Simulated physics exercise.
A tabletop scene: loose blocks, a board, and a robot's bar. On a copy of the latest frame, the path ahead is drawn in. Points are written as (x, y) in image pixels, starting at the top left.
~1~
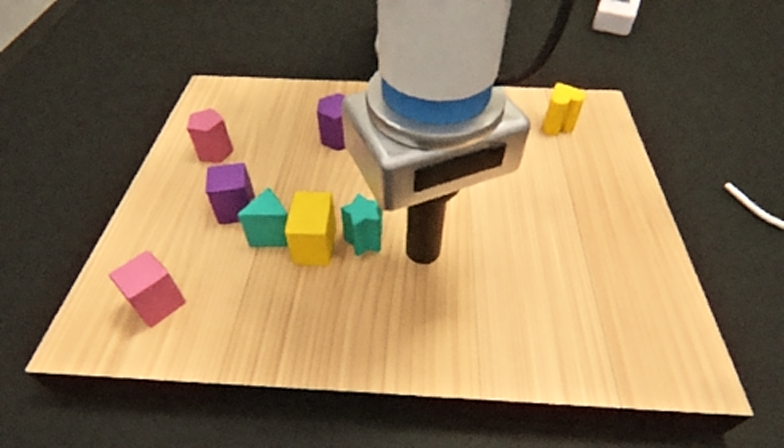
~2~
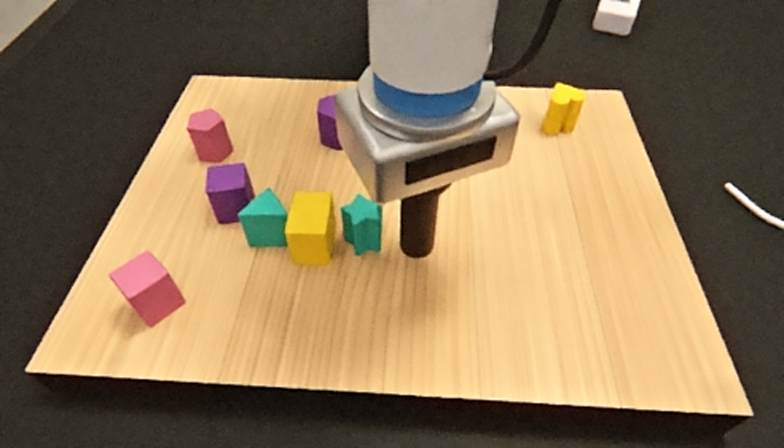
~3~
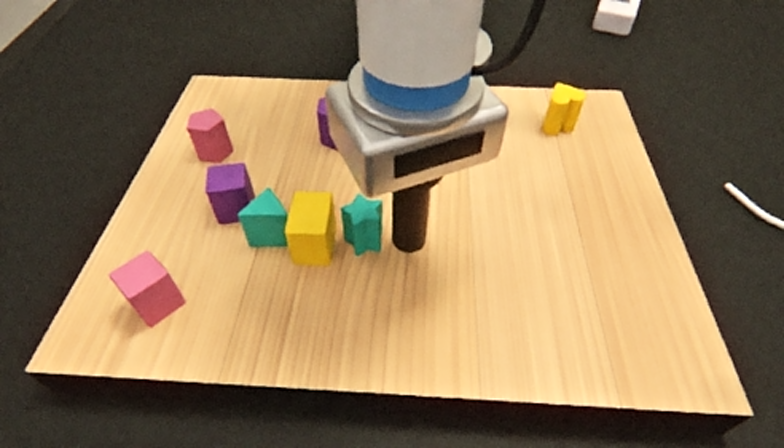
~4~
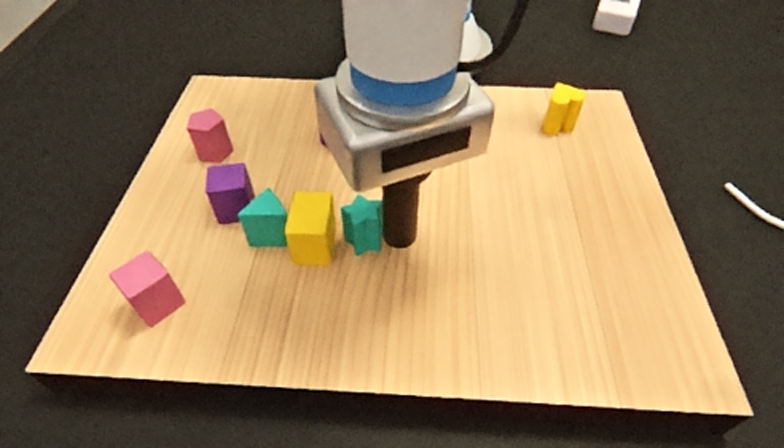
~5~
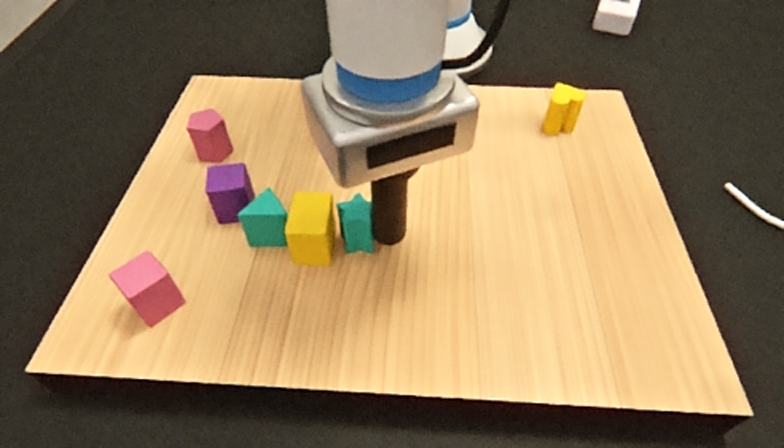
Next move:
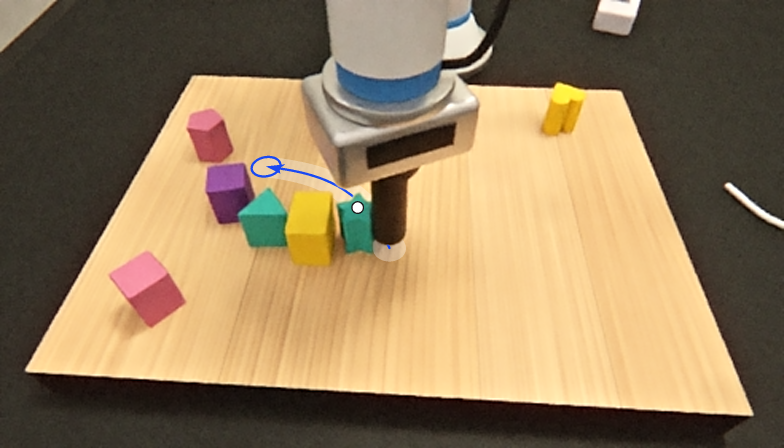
Robot arm moving its dark bar slowly left over a wooden board, then nudging a turquoise star-shaped block slightly left.
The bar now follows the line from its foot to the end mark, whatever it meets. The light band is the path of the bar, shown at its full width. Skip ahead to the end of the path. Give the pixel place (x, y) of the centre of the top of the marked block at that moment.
Its top centre lands on (330, 182).
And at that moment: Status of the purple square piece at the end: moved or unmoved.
At the end of the path, the purple square piece remains in its old spot.
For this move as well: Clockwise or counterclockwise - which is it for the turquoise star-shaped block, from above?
It goes anticlockwise.
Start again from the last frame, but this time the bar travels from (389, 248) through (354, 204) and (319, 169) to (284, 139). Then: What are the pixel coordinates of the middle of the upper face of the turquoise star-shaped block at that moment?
Just about (313, 172).
The line goes from (389, 248) over (362, 205) and (319, 178) to (266, 167); the dot is on the turquoise star-shaped block.
The first path, step by step. One third of the way, bar at (360, 188); turquoise triangular block at (259, 207); yellow oblong at (300, 209), turned 30° anticlockwise; turquoise star-shaped block at (333, 185), turned 55° anticlockwise.
Two thirds of the way, bar at (316, 161); turquoise triangular block at (259, 207); yellow oblong at (300, 209), turned 30° anticlockwise; turquoise star-shaped block at (330, 182), turned 75° anticlockwise.
At the end, bar at (262, 150); purple square piece unmoved; turquoise triangular block at (259, 207); yellow oblong at (300, 209), turned 30° anticlockwise; turquoise star-shaped block at (330, 182), turned 75° anticlockwise.
